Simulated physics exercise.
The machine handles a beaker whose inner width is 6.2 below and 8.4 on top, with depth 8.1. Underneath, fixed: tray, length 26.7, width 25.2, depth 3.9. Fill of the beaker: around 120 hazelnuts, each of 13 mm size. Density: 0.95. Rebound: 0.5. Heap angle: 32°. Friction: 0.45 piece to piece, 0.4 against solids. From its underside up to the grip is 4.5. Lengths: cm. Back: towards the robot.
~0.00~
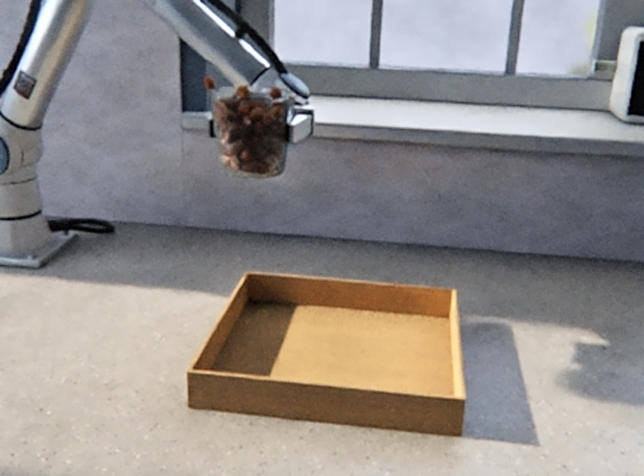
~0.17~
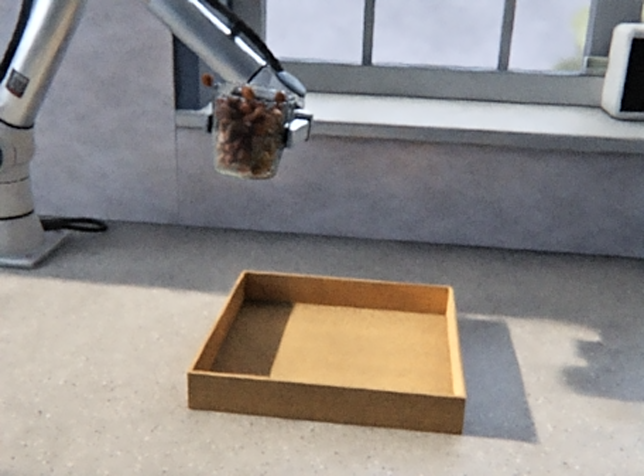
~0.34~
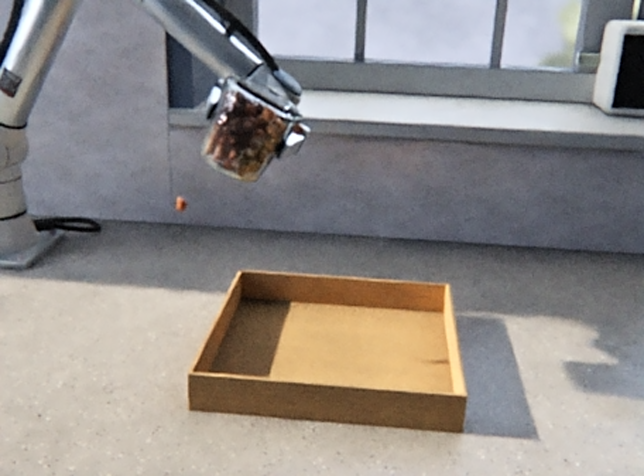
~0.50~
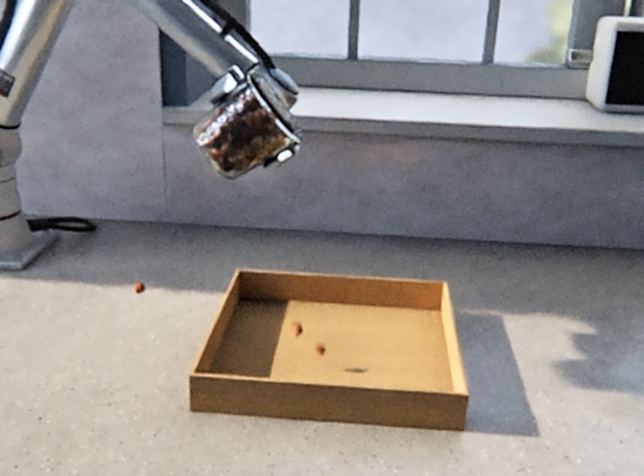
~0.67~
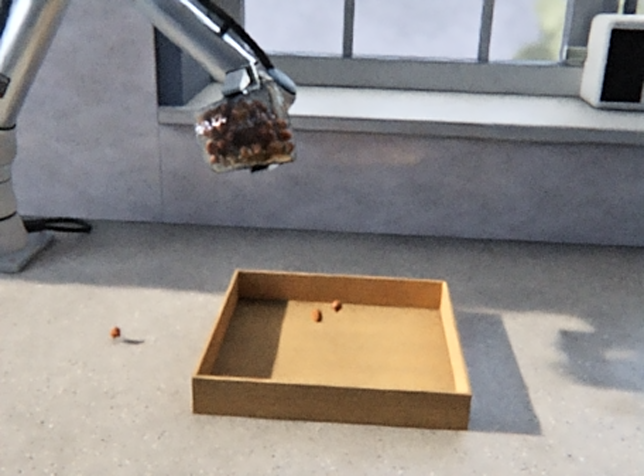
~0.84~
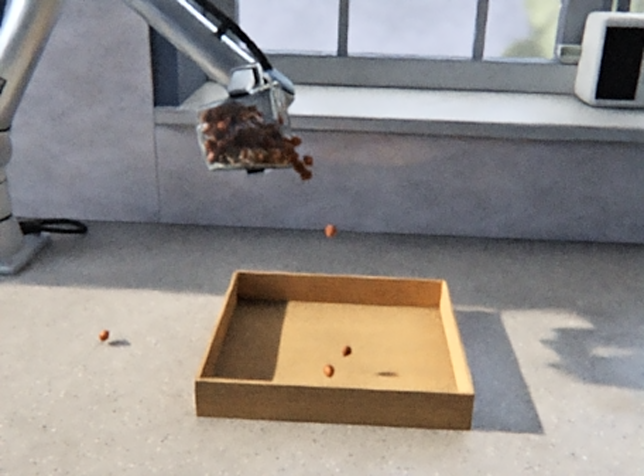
A silver robot arm at upper left tilts a clear beaker of reddish-brown hazelnuts to the right, above a shallow wooden tray on a speckled grey countertop. The view looks slightly down toward a grey wall and window, drifting slightly right. One nut drops onto the counter left of the tray, a few others fall into the tray, and more slip over the beaker's right-hand rim.
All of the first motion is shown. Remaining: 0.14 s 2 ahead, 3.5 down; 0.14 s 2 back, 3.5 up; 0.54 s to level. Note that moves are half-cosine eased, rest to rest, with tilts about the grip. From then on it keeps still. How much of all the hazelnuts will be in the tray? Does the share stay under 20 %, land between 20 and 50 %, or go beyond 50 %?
It lands between 20 and 50 %.
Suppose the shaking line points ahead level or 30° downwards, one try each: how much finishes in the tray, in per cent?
Result: Approx. 55 % and 40 %, one try each.
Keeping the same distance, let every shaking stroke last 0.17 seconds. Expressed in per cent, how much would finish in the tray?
30 %.
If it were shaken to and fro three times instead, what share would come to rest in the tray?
Expected share: About 35 %.
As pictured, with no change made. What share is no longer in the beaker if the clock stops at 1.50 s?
About 25 per cent.
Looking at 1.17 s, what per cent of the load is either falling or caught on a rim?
I'd put it near 11 per cent.
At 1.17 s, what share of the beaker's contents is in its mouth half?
Roughly 45 per cent.
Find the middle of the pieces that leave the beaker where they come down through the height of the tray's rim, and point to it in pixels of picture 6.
Near (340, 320).
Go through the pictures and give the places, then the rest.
In the first picture, beaker middle at (252, 134), level; upper third of the load around (250, 115), from x 210 to 280, top at y 85; 115 in the beaker.
In the second picture, beaker middle at (250, 133), tilted 7° forward; upper third of the load around (247, 115), from x 210 to 280, top at y 80; 114 in the beaker, 1 in flight or on a rim.
In the third picture, beaker middle at (246, 133), tilted 27° forward; upper third of the load around (246, 116), from x 180 to 300, top at y 100; 112 in the beaker, 3 in flight or on a rim.
In the fourth picture, beaker middle at (244, 131), tilted 51° forward; upper third of the load around (244, 116), from x 140 to 320, top at y 100; 112 in the beaker, 2 in the tray, 1 in flight or on a rim.
In the fifth picture, beaker middle at (244, 131), tilted 71° forward; upper third of the load around (239, 119), from x 115 to 340, top at y 105; 112 in the beaker, 1 in the tray, 1 on the table or floor, 1 in flight or on a rim.
In the sixth picture, beaker middle at (244, 132), tilted 78° forward; upper third of the load around (235, 122), from x 105 to 345, top at y 110; 109 in the beaker, 2 in the tray, 1 on the table or floor, 3 in flight or on a rim.
By 1.17 s, tilted 76° forward, highest piece 27 above the table; 89 in the beaker, 12 in the tray, 1 on the table or floor, 13 in flight or on a rim.
By 1.50 s, tilted 16° forward, highest piece 29 above the table; 84 in the beaker, 30 in the tray, 1 on the table or floor.
By 1.86 s, level, highest piece 29 above the table; 84 in the beaker, 30 in the tray, 1 on the table or floor.
By 2.91 s, level, highest piece 29 above the table; 84 in the beaker, 30 in the tray, 1 on the table or floor.
Final count, 84 in the beaker, 30 in the tray, 1 on the table or floor. That is 26 % in the tray.
